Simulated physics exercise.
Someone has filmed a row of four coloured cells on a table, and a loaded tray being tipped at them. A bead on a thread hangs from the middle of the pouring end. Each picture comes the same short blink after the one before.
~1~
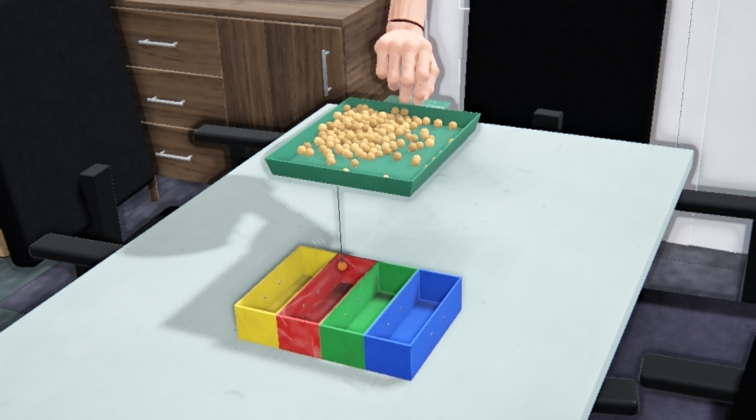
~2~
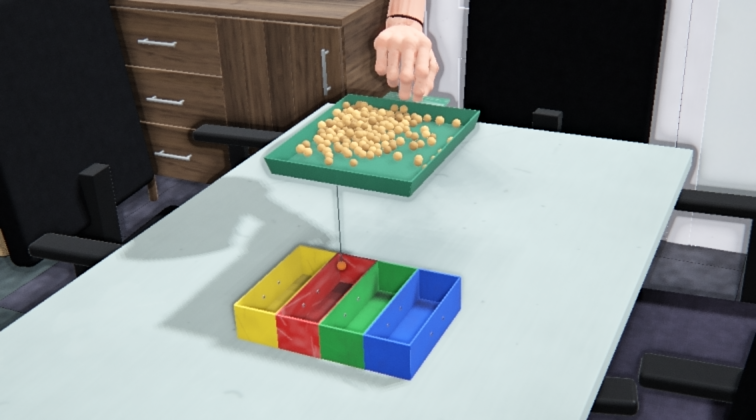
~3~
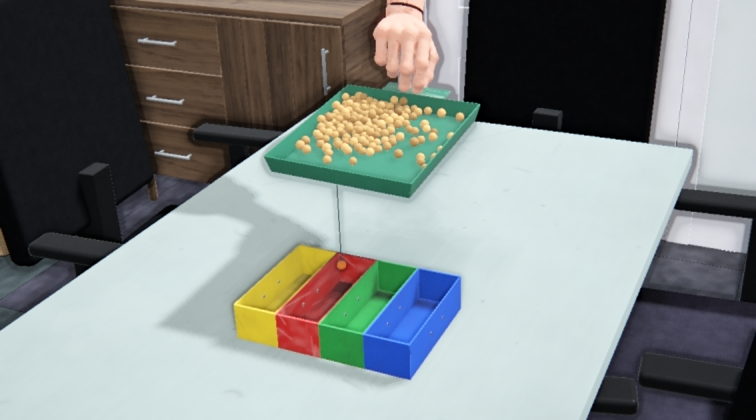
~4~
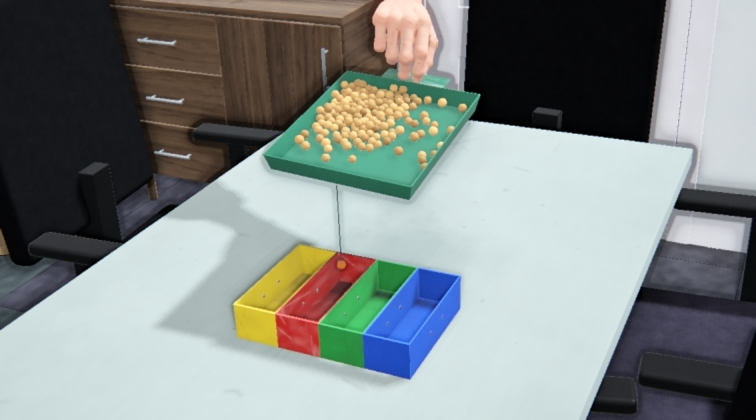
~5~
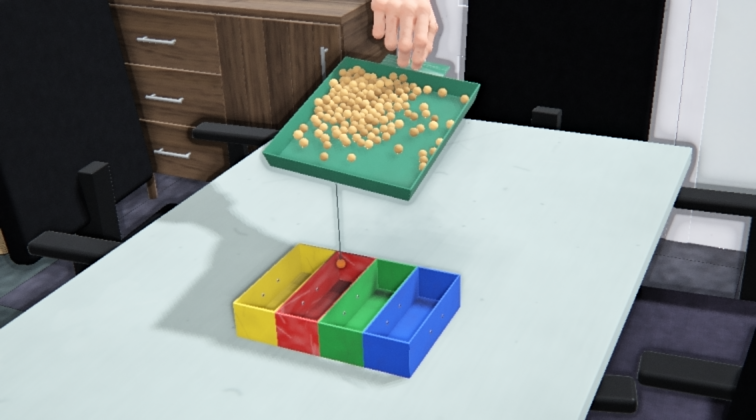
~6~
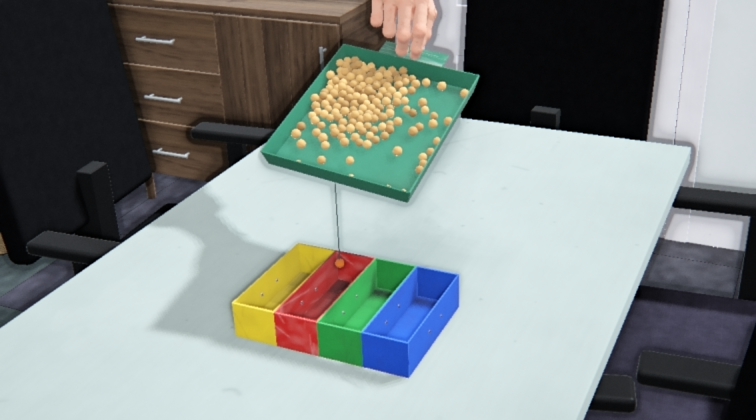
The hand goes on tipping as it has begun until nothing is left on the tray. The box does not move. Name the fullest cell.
The blue cell gets the most.
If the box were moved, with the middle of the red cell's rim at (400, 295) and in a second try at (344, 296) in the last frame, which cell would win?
One: The red one. Two: The cell in green.
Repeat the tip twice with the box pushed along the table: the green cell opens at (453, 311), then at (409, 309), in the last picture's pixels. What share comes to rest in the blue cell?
Near 0 % and 0 %.
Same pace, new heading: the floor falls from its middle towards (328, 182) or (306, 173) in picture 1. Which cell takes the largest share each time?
First yellow, then the cell in yellow.
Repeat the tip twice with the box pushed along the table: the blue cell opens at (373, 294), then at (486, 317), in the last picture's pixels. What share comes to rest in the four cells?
Roughly 40 per cent, and 100 per cent.
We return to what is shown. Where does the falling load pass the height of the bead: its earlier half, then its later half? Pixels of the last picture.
First near (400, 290), later near (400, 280).
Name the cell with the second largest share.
It is that green cell.
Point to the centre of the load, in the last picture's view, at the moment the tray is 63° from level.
Close to (382, 187).
Shortly afterwards, tray tipped steeply; near two thirds on the tray; a little in the blue cell; only a few in the green cell; near a quarter falling or outside the box.
Next, tray tipped past a quarter turn; a little on the tray; near a third in the blue cell; near a quarter in the green cell; only a few in the red cell; only a few in the yellow cell; near a quarter falling or outside the box.
Some moments later, tray tipped past a quarter turn; near half in the blue cell; near a third in the green cell; only a few in the red cell; only a few in the yellow cell; a little falling or outside the box.
In the end, tray tipped past a quarter turn; near half in the blue cell; near a third in the green cell; only a few in the red cell; only a few in the yellow cell; a little outside the box.
